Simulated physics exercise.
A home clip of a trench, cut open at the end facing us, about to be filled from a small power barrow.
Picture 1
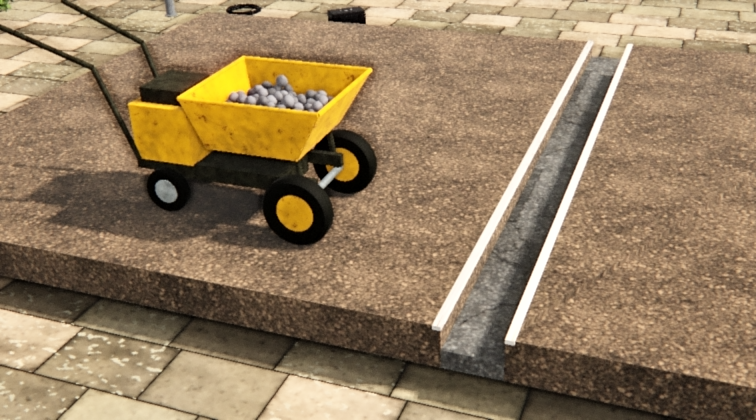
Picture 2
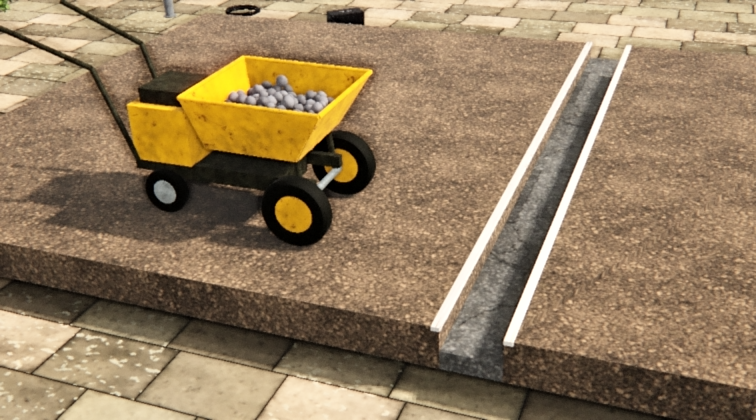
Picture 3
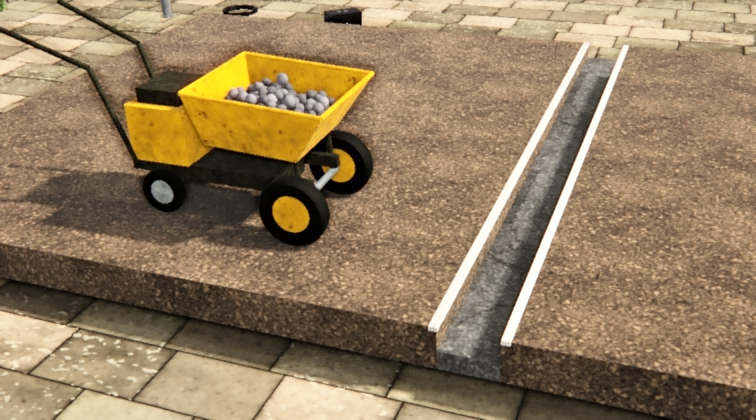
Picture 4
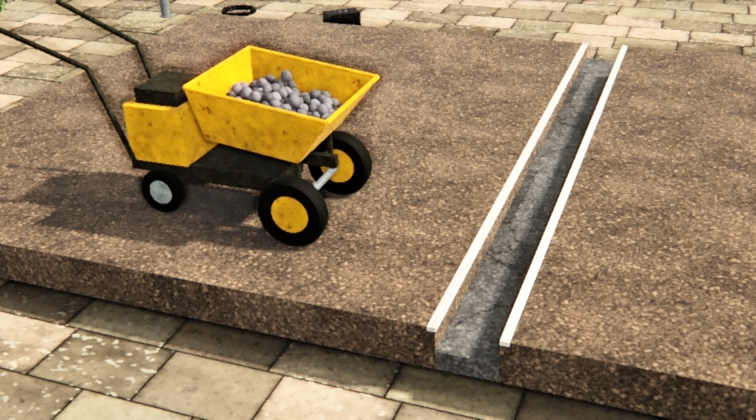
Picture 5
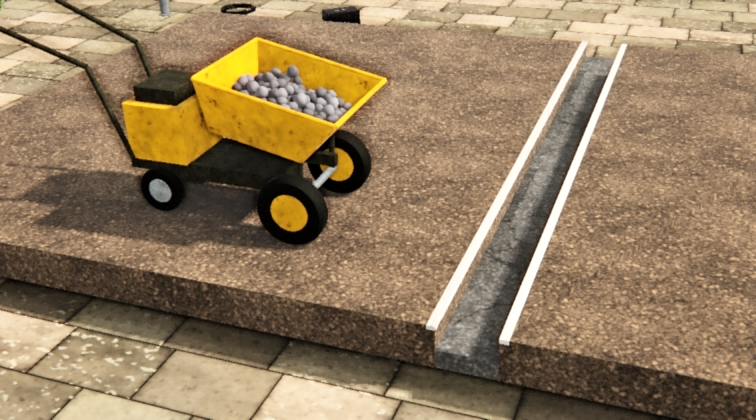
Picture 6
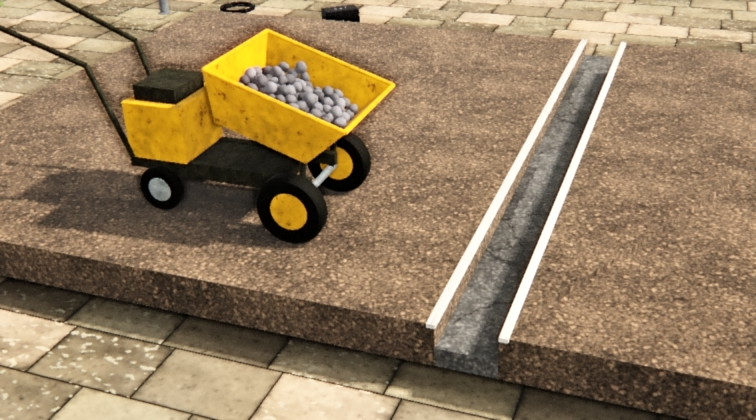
A yellow power barrow loaded with round grey cobbles stood on a brown slab, left of a narrow white-edged trench, and its skip gradually tilted forward to the right while its wheels stayed put.
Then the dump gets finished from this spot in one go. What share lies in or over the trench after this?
Most of the load will not go into the trench.
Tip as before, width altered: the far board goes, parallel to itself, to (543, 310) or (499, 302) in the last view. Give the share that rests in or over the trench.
I'd say some 20 in a hundred, followed by 20 in a hundred.
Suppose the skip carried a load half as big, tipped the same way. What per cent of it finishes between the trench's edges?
I'd say close to 0 per cent of it.
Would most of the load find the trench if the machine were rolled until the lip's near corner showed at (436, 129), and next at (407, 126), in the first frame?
Stop 1: Short of half. Stop 2: Beyond half.
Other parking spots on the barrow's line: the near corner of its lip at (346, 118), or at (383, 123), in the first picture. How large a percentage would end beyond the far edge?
0 % then 0 %.
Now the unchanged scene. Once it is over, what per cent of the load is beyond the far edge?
About 0 %.
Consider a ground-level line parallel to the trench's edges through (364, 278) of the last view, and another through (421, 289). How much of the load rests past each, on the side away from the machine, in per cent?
Estimate, first then second: 80 %, 30 %.
Just after the last frame, skip tipped steeply; every one in the skip.
A moment on, skip tipped steeply; almost all in the skip; just a few short of the trench.
Further on, skip tipped right over; roughly half in the skip; roughly half short of the trench; about a tenth in or heaped over the trench.
When it is over, skip tipped right over; roughly a quarter in the skip; roughly two thirds short of the trench; roughly a quarter in or heaped over the trench; not one beyond it.
